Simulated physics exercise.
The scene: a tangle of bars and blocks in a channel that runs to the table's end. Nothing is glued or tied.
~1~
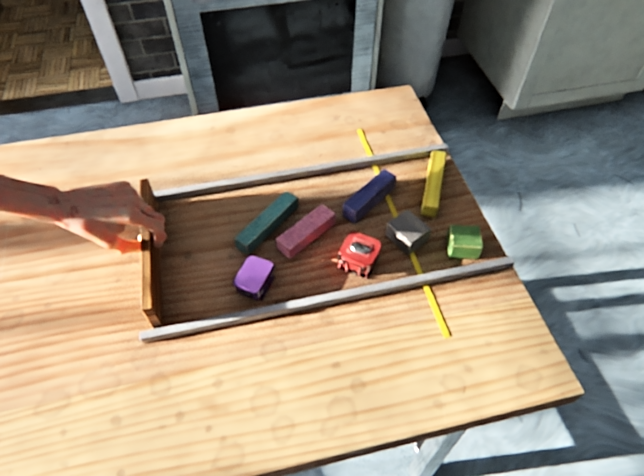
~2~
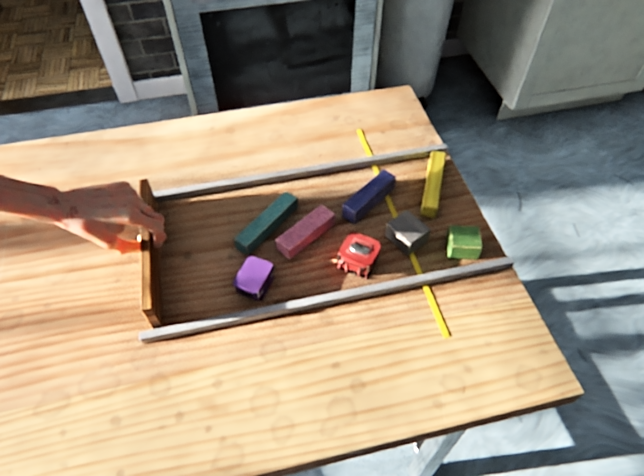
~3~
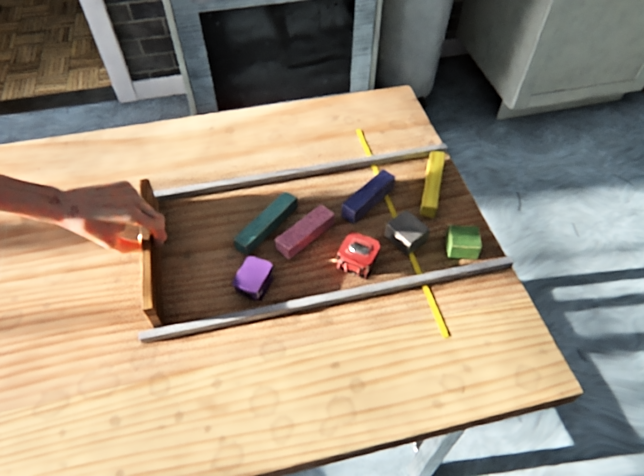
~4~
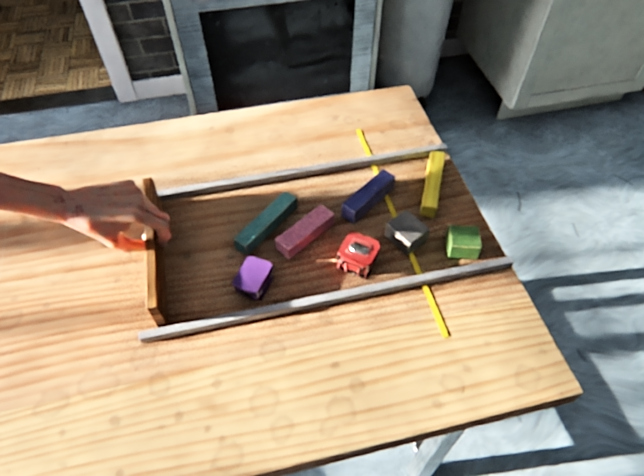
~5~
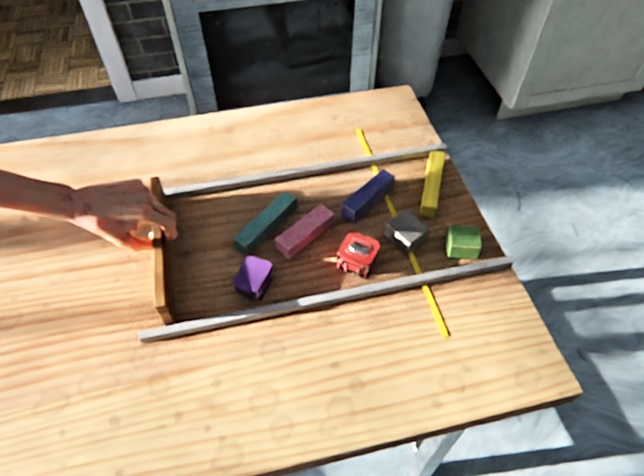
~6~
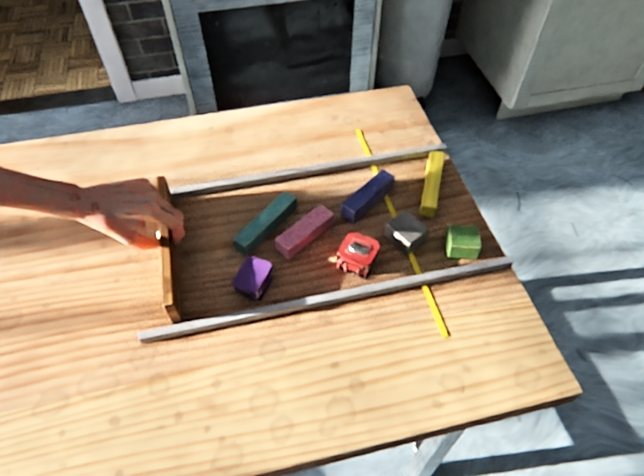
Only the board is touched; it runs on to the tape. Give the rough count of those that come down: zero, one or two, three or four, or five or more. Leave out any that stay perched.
In the end the number that fall off is zero.
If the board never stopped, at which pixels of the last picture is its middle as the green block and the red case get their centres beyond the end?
Its middle is around (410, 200) and around (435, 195).
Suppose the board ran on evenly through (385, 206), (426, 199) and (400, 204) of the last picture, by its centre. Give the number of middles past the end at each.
Past the end: 0, 2 and 0.
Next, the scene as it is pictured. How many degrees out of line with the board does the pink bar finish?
Near 10 degrees.
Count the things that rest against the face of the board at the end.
2 of them.
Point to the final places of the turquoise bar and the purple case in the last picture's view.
First (392, 186), then (428, 257).
Early on, none off yet; yellow stick at rest near (432, 183); green block at rest near (463, 242); grey block at rest near (406, 232).
A while later, none off yet; yellow stick at rest near (432, 182); green block at rest near (463, 242); grey block travelled about its own width near (425, 220).
Finally, the number that fall off is zero.
